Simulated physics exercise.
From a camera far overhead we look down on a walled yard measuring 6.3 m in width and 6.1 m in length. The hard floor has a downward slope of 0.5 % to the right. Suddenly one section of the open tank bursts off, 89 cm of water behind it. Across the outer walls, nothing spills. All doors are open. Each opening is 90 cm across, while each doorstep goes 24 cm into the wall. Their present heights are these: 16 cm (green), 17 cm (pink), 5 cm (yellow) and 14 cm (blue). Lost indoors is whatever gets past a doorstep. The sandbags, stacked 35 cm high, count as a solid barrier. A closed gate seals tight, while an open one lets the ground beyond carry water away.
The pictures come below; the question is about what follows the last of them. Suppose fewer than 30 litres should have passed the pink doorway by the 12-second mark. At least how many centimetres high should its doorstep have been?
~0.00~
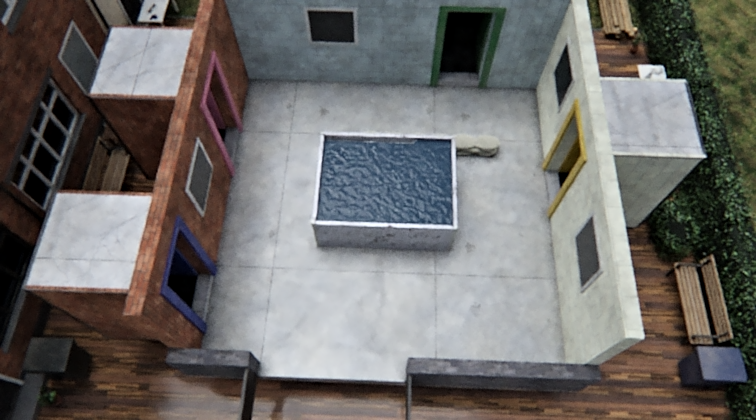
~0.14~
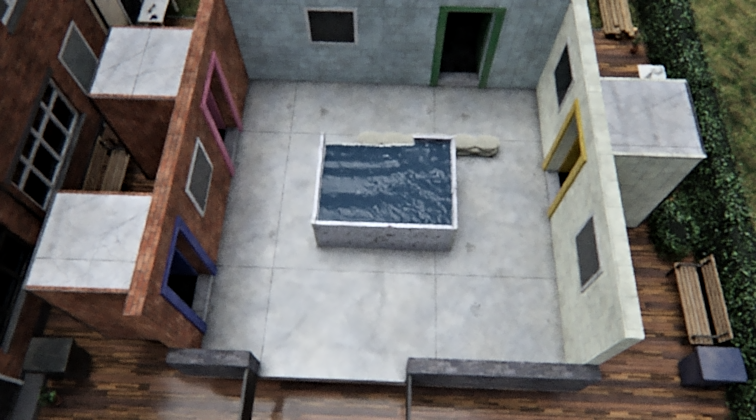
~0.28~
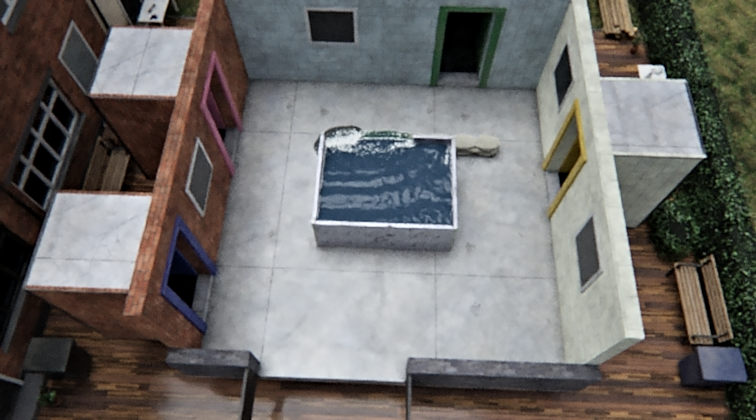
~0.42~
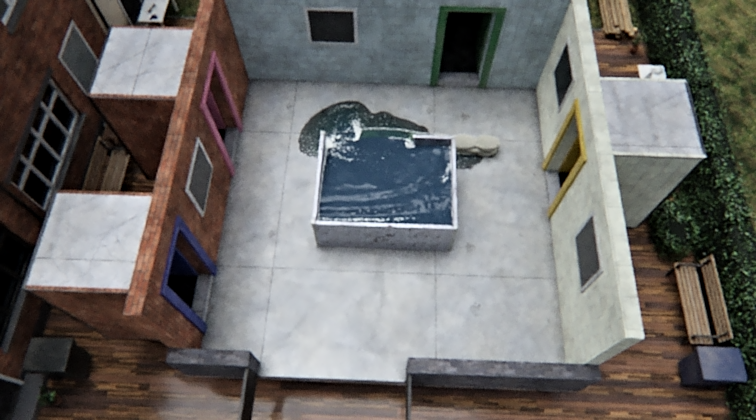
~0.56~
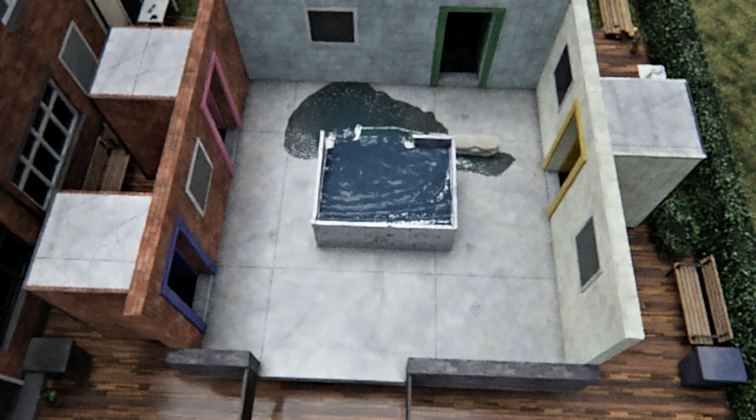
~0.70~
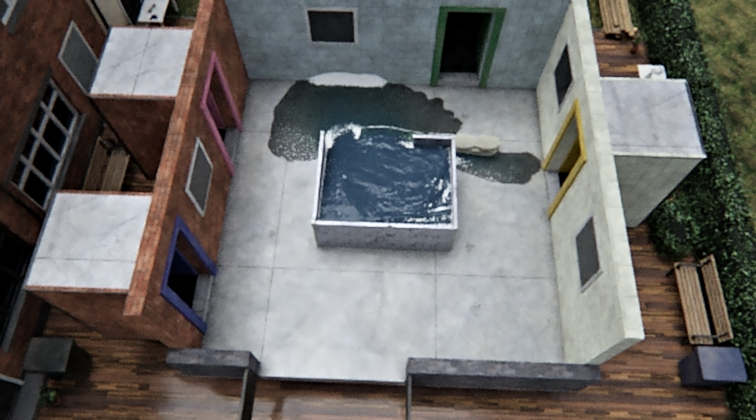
I would say at least 10.5 cm.
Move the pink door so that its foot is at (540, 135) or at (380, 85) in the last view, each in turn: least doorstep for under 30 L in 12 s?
Minimums: About 14.0 cm and 28 cm.
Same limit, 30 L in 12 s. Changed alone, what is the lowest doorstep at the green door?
At the green door you'd want roughly 9.0 cm.
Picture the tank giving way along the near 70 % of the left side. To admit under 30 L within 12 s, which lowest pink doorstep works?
Required height: Approx. 22 cm.
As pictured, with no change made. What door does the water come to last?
Last in order comes the blue door.
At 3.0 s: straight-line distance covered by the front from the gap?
Near 4.6 metres, give or take.
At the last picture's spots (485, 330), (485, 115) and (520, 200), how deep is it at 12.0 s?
First 8, then 10, then 5 cm.
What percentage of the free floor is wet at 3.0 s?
The wet part is about 55 per cent.
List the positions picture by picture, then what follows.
Still water, 89 cm deep, in the open tank at (386, 180); the pink door at (224, 122) is dry, in the first frame.
Water pours out on the far side and has run 0.3 m, to a hidden place; about 23 cm deep outside, 89 cm at the back, in the second frame.
The front is at (353, 128), 0.8 m from the gap on the far side; 1.2 m2 of floor is wet, 88 cm left at the back, in the third frame.
Water pours out on the far side and has run 1.4 m, to (343, 105); about 9 cm deep outside, 80 cm at the back, in the fourth frame.
The gap is on the far side, the front 2.0 m out at (342, 83); the back of the open tank holds 76 cm, in the fifth frame.
Water pours out on the far side and has run 2.4 m, to (530, 159); about 7 cm deep outside, 77 cm at the back; the pink door at (224, 122), 2.7 m from the gap, is still 0.9 m from the nearest water, in the sixth frame.
After 1.4 s water covers 30 % of the floor, deepest (60 cm) near (386, 159); 1 cm at the pink door, 0 litres in over its 17 cm doorstep.
After 3.0 s water covers 55 % of the floor, deepest (42 cm) near (395, 159); 16 cm at the pink door, 0 litres in over its 17 cm doorstep.
After 12.0 s water covers 95 % of the floor, deepest (13 cm) near (386, 159); 7 cm at the pink door, 2 litres in over its 17 cm doorstep.
At the pink door as built, the water arrived by 1.4 s and peaked near 17 cm at 2.2 s.
With a doorstep of 9 cm, 47 litres would have come in within the 12 s; with 12 cm, 18 litres. So under 30 litres takes about 10.5 cm.
